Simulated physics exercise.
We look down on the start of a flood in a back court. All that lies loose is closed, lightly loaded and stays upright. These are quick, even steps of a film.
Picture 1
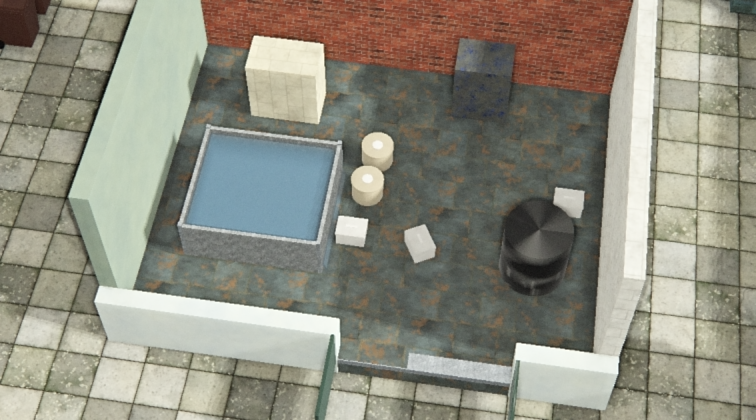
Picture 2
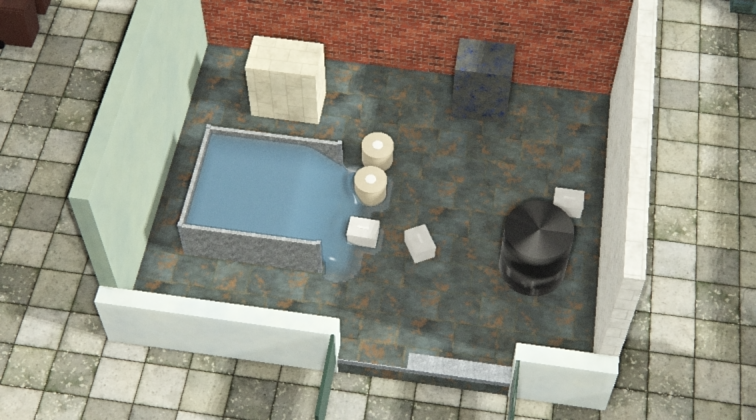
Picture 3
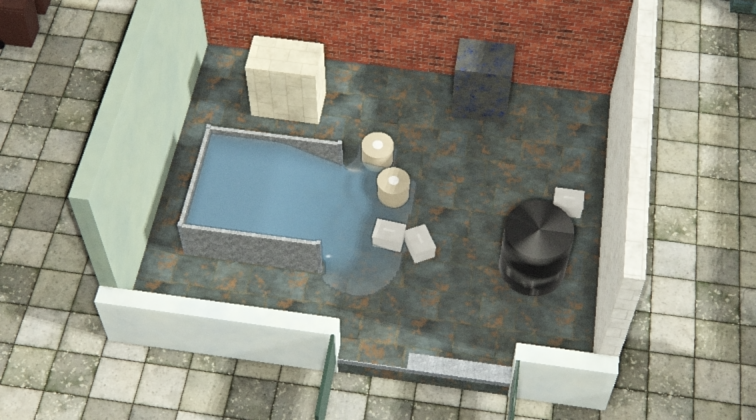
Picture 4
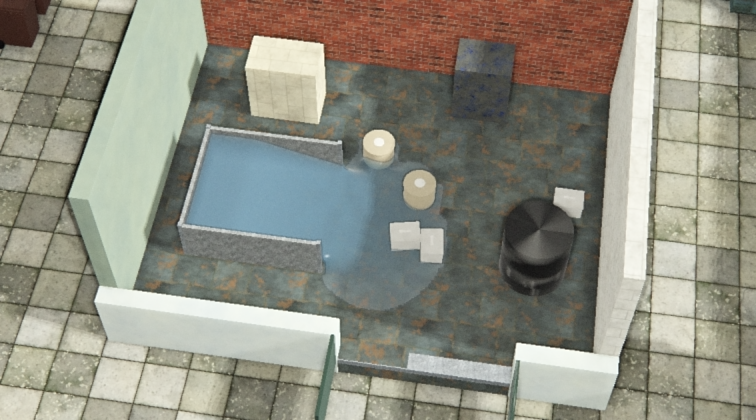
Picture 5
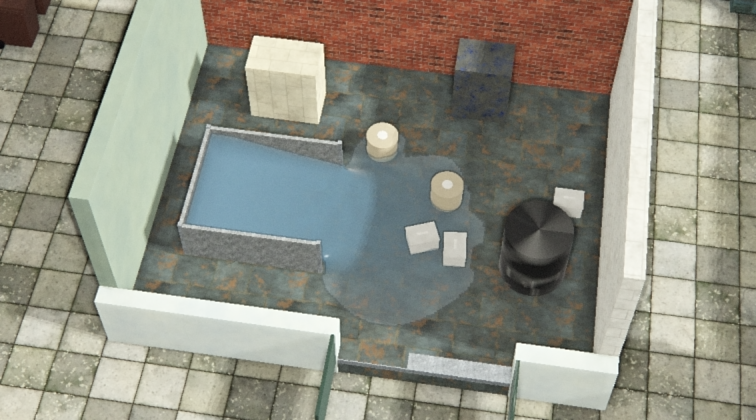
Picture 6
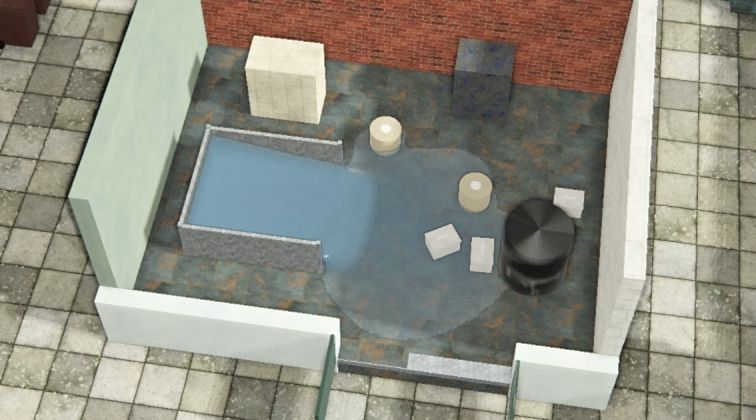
In the video, water pours from the open right side of a raised pool in a walled court and spreads across the floor, pushing a cream tub and then two white boxes rightward, while another tub shifts slightly.
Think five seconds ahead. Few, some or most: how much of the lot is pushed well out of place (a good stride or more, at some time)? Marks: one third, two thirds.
Share: Two thirds or more.
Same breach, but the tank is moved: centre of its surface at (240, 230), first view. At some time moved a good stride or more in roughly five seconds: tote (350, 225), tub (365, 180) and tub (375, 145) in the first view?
In turn: Shifted that much, never so far, never so far.
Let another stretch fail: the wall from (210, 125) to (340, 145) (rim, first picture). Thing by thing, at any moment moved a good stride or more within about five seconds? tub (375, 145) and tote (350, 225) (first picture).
One after the other: Moved that far, less than that.
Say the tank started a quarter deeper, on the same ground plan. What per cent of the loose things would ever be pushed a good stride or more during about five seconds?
Close to 100 %.
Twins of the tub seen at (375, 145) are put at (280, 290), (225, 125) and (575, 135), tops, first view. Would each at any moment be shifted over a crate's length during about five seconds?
One after the other: Less than that, short of that, shifted that much.
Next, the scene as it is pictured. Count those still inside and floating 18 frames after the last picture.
I count 3.
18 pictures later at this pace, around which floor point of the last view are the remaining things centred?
Near (501, 145).
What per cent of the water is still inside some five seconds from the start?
About 84 per cent.
A moment on, 3 of 5 are well off their spots; 2 afloat.
Next, 4 of 5 are well off their spots; 4 afloat.
Later, 4 of 5 are well off their spots; 3 afloat.
In the end, 4 of 5 are well off their spots, and 4 have been at some point; 3 afloat.
